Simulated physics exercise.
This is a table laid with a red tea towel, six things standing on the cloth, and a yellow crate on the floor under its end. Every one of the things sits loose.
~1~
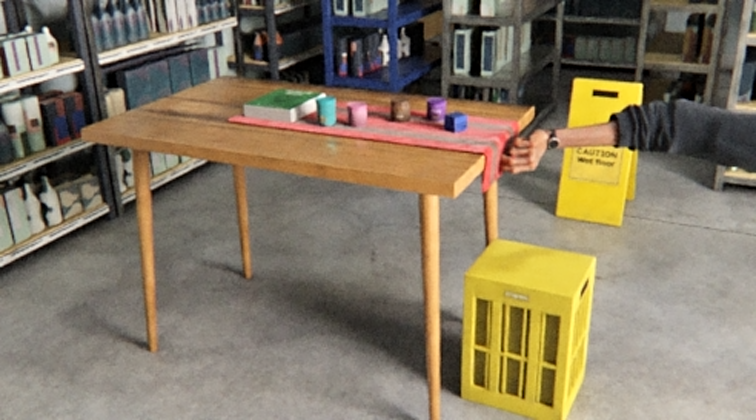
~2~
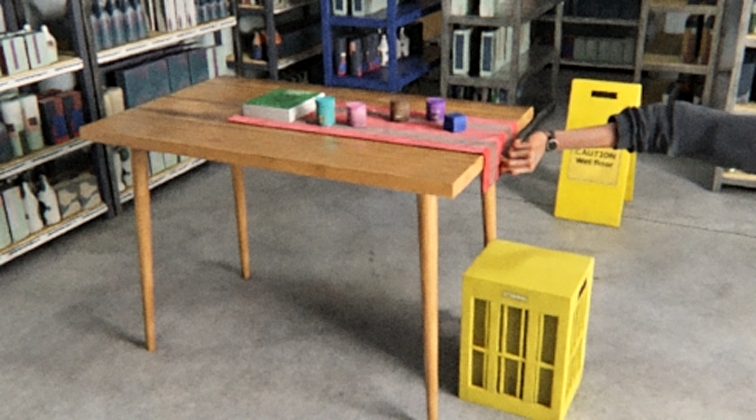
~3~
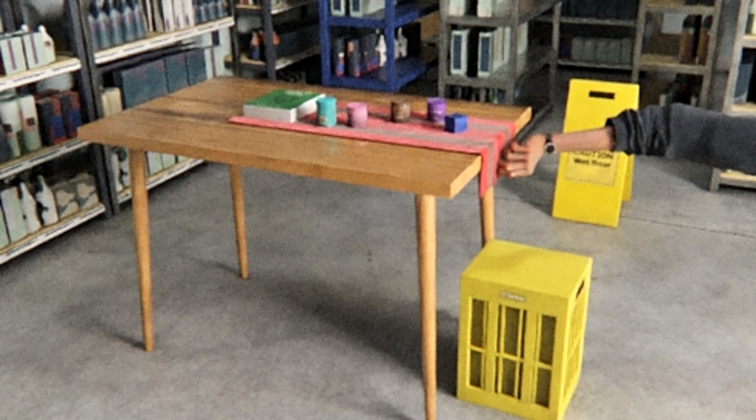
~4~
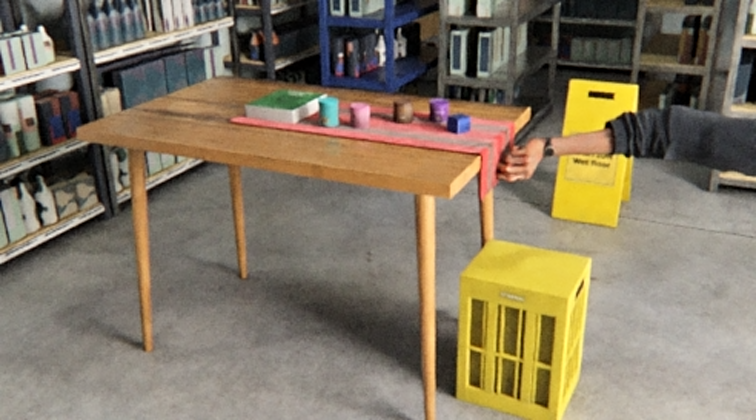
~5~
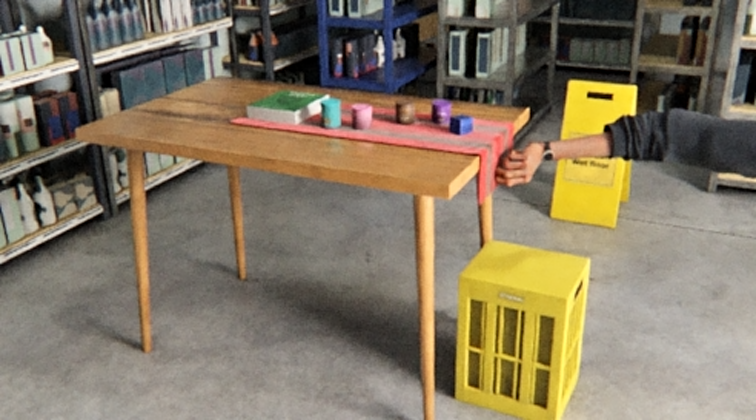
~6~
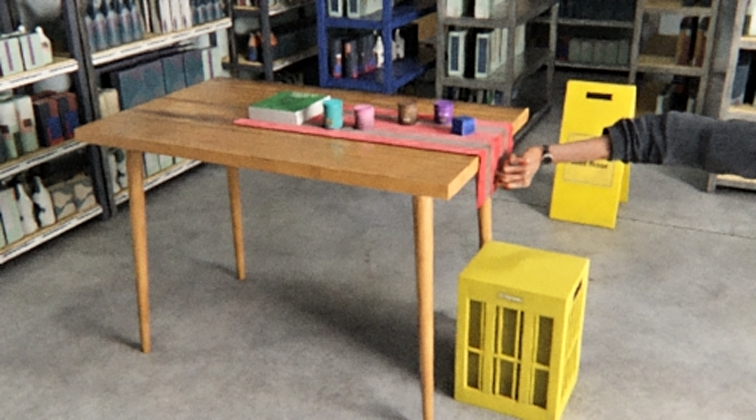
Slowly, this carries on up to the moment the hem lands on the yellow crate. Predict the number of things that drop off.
The number is two.
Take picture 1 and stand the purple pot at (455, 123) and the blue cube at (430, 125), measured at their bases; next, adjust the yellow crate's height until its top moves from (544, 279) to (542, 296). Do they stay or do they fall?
Outcome: Purple pot is gone; blue cube is gone.
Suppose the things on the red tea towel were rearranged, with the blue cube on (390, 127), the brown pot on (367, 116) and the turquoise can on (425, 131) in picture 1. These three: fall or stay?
Note: Blue cube kept on top; brown pot kept on top; turquoise can lost.
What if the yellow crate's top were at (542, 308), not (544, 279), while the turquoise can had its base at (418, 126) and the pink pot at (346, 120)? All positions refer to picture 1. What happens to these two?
The turquoise can ends up off the top and the pink pot ends up still on top.
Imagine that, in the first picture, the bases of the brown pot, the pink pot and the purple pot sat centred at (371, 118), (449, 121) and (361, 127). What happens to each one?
Brown pot stays, pink pot gone, purple pot stays.
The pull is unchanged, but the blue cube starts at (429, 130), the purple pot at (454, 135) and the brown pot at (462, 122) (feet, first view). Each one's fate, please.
The blue cube ends up off; the purple pot ends up off; the brown pot ends up off.
Early on, hem near (495, 216); all still up.
Midway, hem near (495, 243); blue cube gone.
Near the end, hem on the crate; blue cube and purple pot gone.
Finally, hem on the crate; blue cube and purple pot gone. It carries off two.
